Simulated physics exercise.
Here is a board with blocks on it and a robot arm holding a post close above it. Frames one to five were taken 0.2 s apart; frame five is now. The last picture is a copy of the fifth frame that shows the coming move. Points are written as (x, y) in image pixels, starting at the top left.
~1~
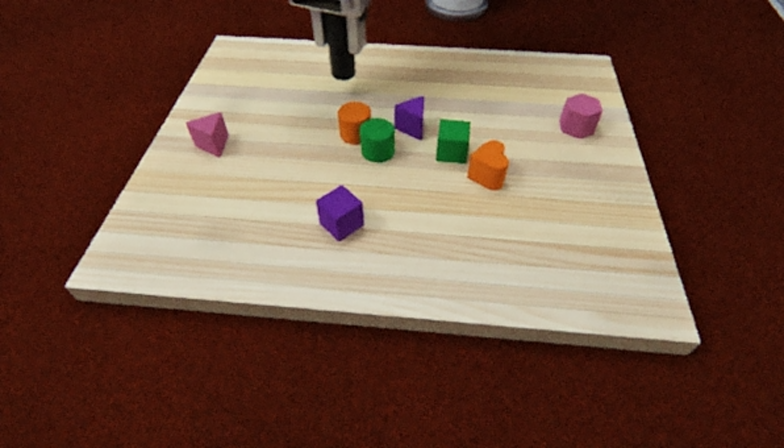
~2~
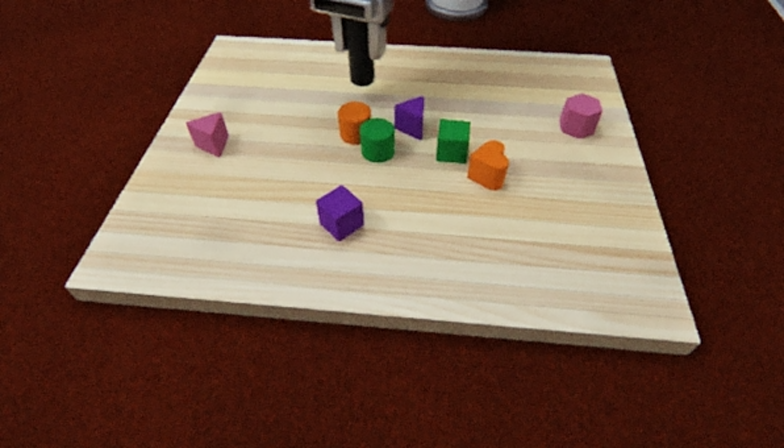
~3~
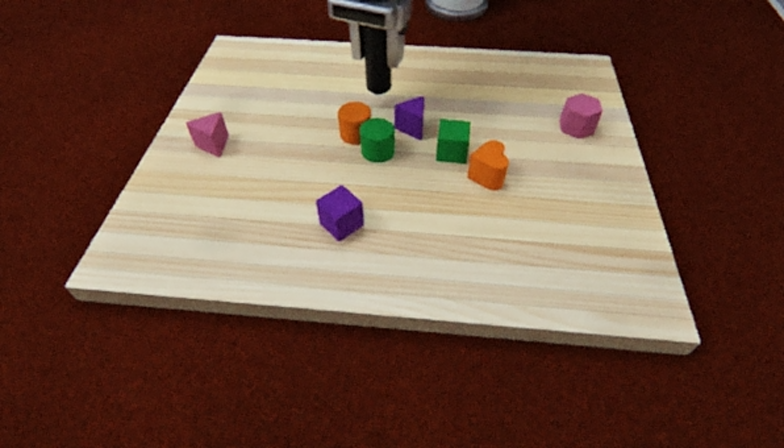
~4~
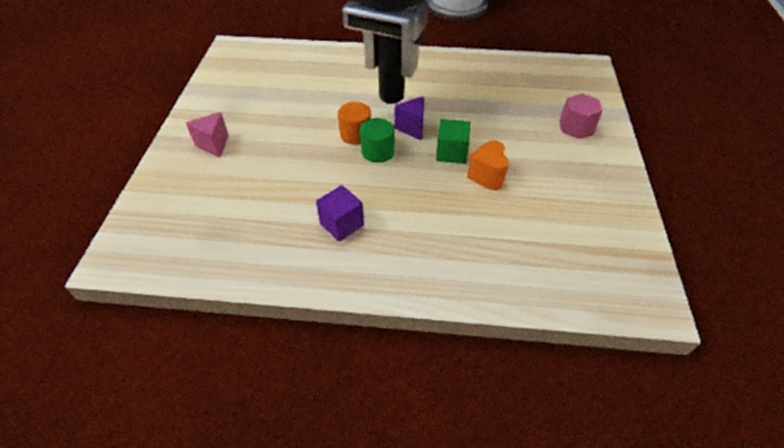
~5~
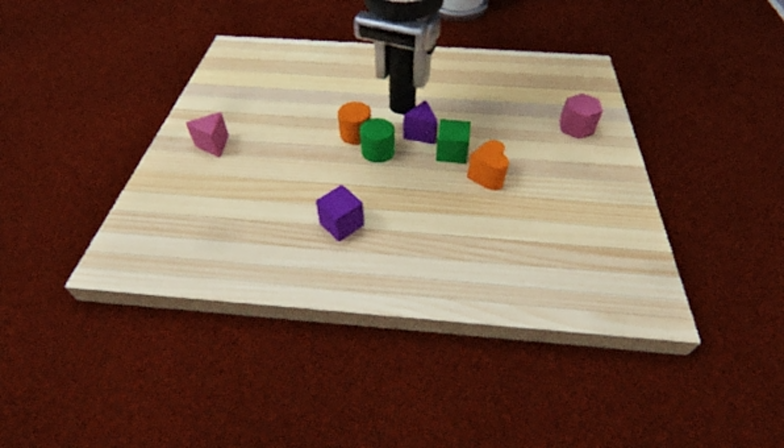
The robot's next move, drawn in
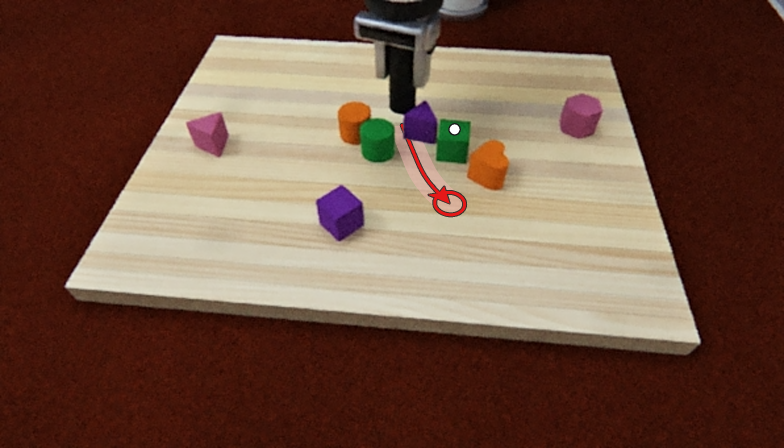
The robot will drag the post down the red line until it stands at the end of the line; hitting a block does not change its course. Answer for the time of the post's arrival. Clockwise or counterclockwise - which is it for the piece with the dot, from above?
Viewed from overhead, the piece with the dot winds up turned clockwise.
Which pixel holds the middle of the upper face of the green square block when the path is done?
My prediction: (474, 133).
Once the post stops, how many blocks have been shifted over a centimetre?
Two blocks move.
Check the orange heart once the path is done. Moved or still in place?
It stays put.
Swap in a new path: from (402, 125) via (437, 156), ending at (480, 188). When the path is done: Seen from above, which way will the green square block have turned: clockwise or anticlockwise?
The turn is anti-clockwise.
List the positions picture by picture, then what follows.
In the first frame, lower end of the post (344, 75), tops of blocks, green disc (377, 128), purple triangular block (413, 105), green square block (455, 129), orange heart (492, 154).
In the second frame, post (363, 81), blocks as before.
In the third frame, post (379, 88), blocks as before.
In the fourth frame, post (392, 97), blocks as before.
In the fifth frame, post (402, 108), green disc (377, 128), purple triangular block (422, 112), green square block (455, 129), orange heart (492, 154).
The drawn path runs from (402, 125) over (418, 163) to (450, 203); the dot is on the green square block.
The first path, step by step. One third of the way, post (413, 133); purple triangular block (441, 128), turned 55° anticlockwise; green square block (474, 133), turned 25° clockwise.
Two thirds of the way, post (427, 160); purple triangular block (441, 128), turned 55° anticlockwise; green square block (474, 133), turned 25° clockwise.
At the end, post (452, 186); green disc not moved; purple triangular block (441, 128), turned 55° anticlockwise; green square block (474, 133), turned 25° clockwise; orange heart not moved.
